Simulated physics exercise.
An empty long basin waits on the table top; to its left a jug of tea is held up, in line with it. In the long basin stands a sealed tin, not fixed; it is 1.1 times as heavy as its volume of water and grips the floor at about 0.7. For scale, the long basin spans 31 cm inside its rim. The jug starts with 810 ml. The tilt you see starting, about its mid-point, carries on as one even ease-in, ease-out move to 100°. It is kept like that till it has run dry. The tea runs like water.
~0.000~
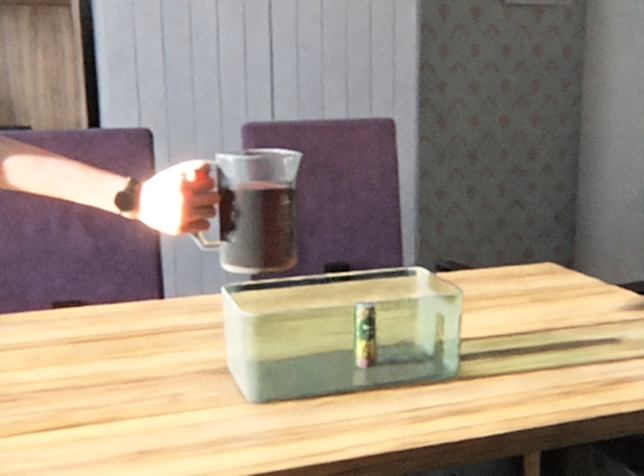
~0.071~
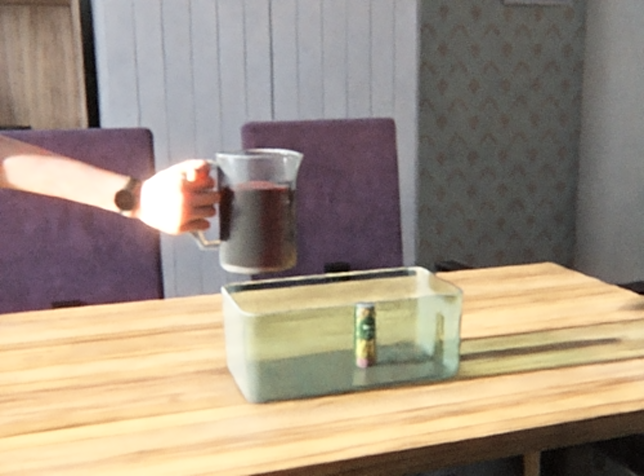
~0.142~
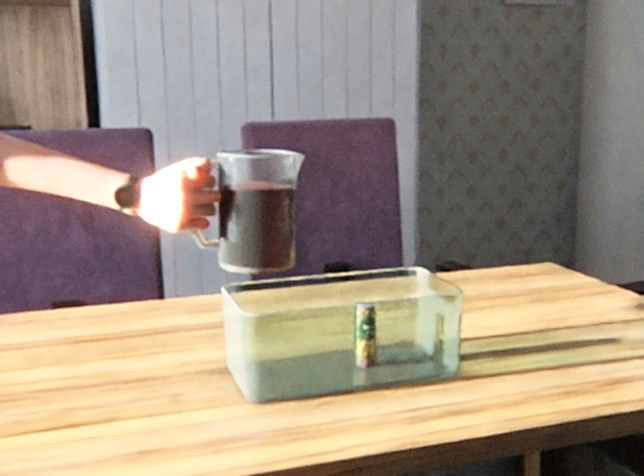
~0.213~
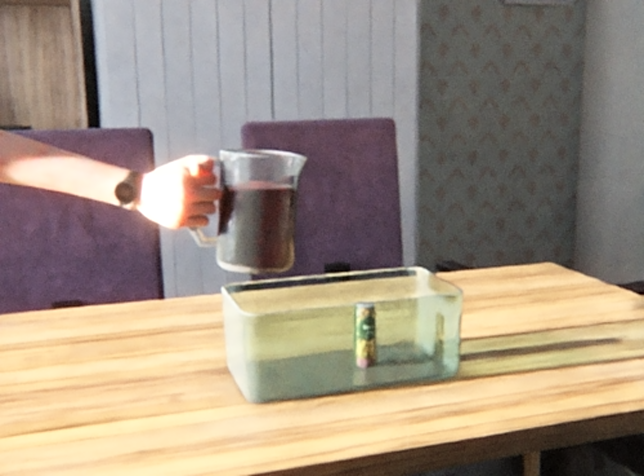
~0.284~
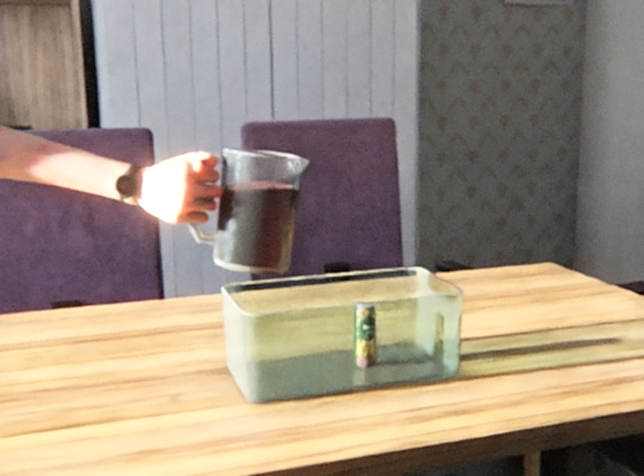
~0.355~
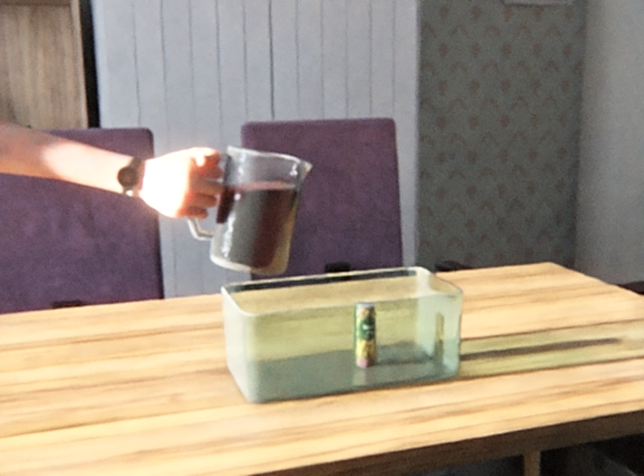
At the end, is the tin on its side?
The tin falls.
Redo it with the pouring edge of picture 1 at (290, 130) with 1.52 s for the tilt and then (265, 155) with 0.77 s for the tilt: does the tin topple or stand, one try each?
First it goes over; then it remains upright.
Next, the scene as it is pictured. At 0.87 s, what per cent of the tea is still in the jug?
About 96 per cent.
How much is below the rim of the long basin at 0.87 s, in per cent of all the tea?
About 0 per cent.
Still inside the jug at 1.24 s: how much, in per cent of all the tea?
Near 56 in a hundred.
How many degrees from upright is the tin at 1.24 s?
Near 0° from upright.
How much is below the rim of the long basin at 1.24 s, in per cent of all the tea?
About 28 per cent.
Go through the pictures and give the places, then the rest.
It leans 0°; its right rim is at (302, 153); the tea meets the walls at (220, 189) and (291, 185); the long basin's rim runs from (231, 301) to (441, 280); the tin's top is at (365, 307), in the first frame.
It leans 1°; its right rim is at (303, 154); the tea meets the walls at (220, 188) and (291, 185), in the second frame.
It leans 2°; its right rim is at (304, 155); the tea meets the walls at (221, 189) and (292, 185), in the third frame.
It leans 5°; its right rim is at (306, 157); the tea meets the walls at (222, 188) and (293, 185), in the fourth frame.
It leans 8°; its right rim is at (309, 160); the tea meets the walls at (223, 190) and (294, 185), in the fifth frame.
It leans 12°; its right rim is at (312, 164); the tea meets the walls at (223, 189) and (296, 185), in the sixth frame.
After 0.87 s the tilt is 59° and 97 per cent is still to pour; the tin stands where it began.
After 1.24 s the tilt is 90° and 56 per cent is still to pour; the tin stands where it began.
After 1.63 s the tilt is 100° and 11 per cent is still to pour; the tin leans 9°.
After 2.06 s the tilt is 100° and 1 per cent is still to pour; the tin lies on its side.
In the end the tin lies on its side.
